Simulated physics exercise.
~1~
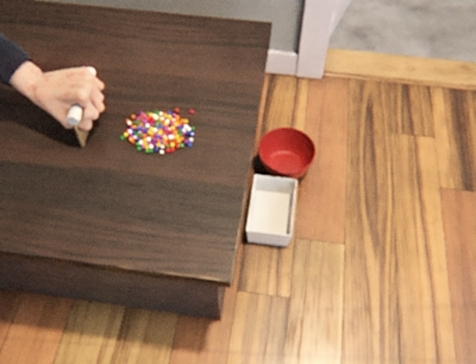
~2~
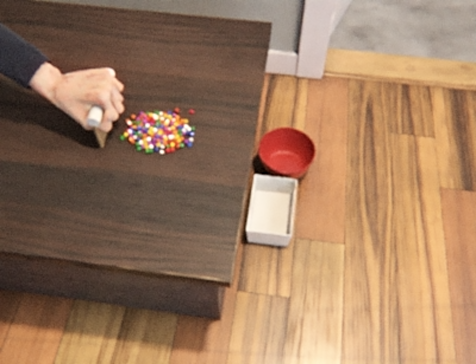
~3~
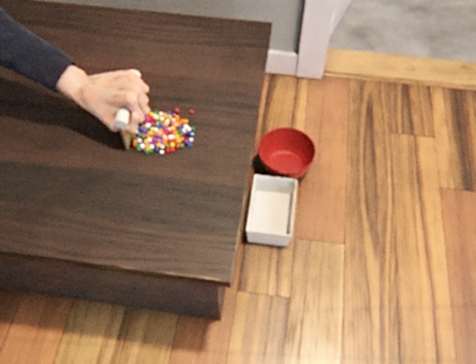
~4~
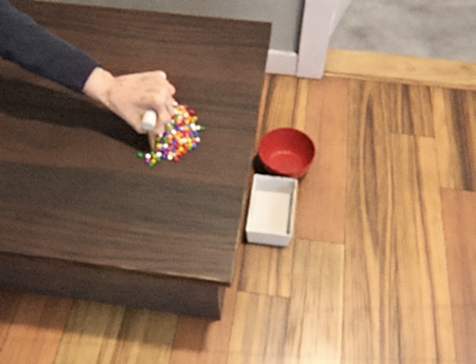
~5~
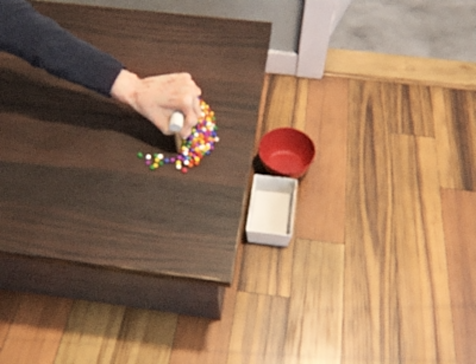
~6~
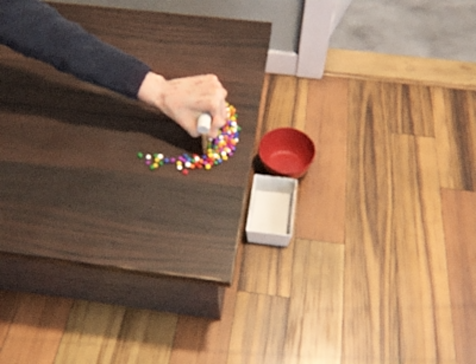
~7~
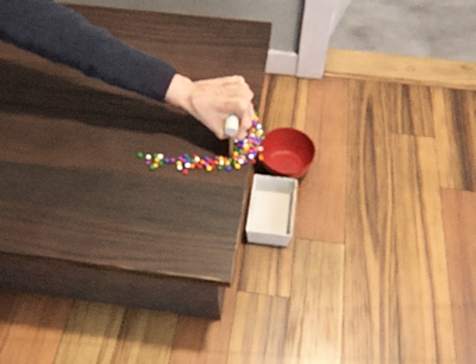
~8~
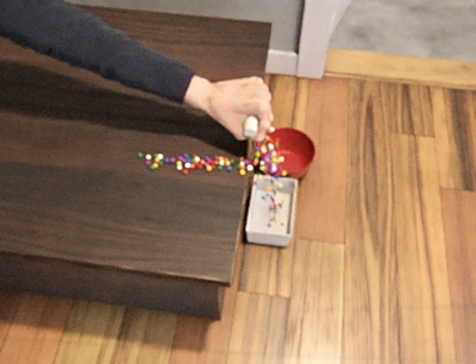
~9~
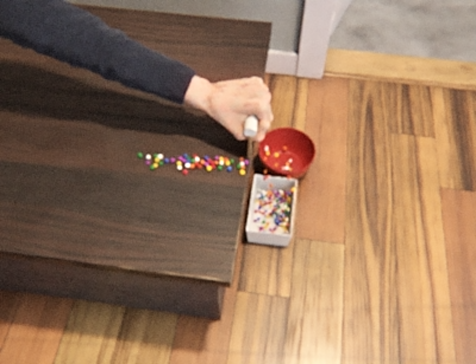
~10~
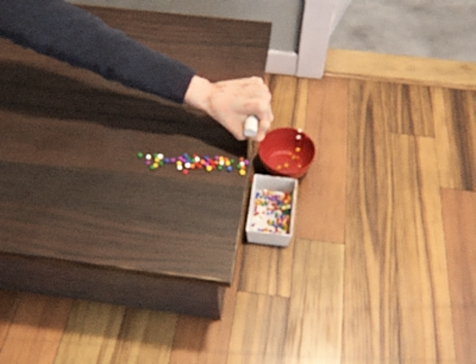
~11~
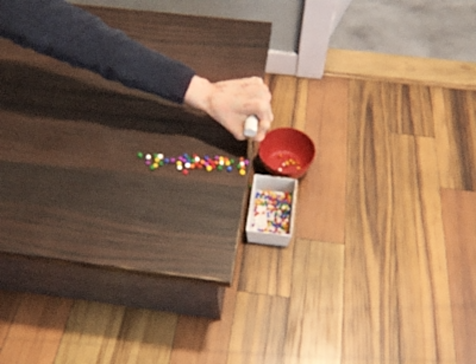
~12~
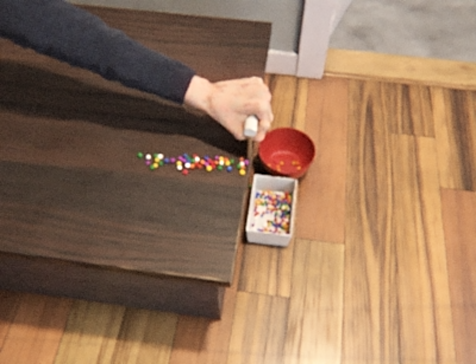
A heap of colourful beads was pushed rightward across a dark wooden tabletop by a hand gripping a scraper, and many spilled over the edge, mostly into a white tin, with a few in the red bowl and a trail left on top.
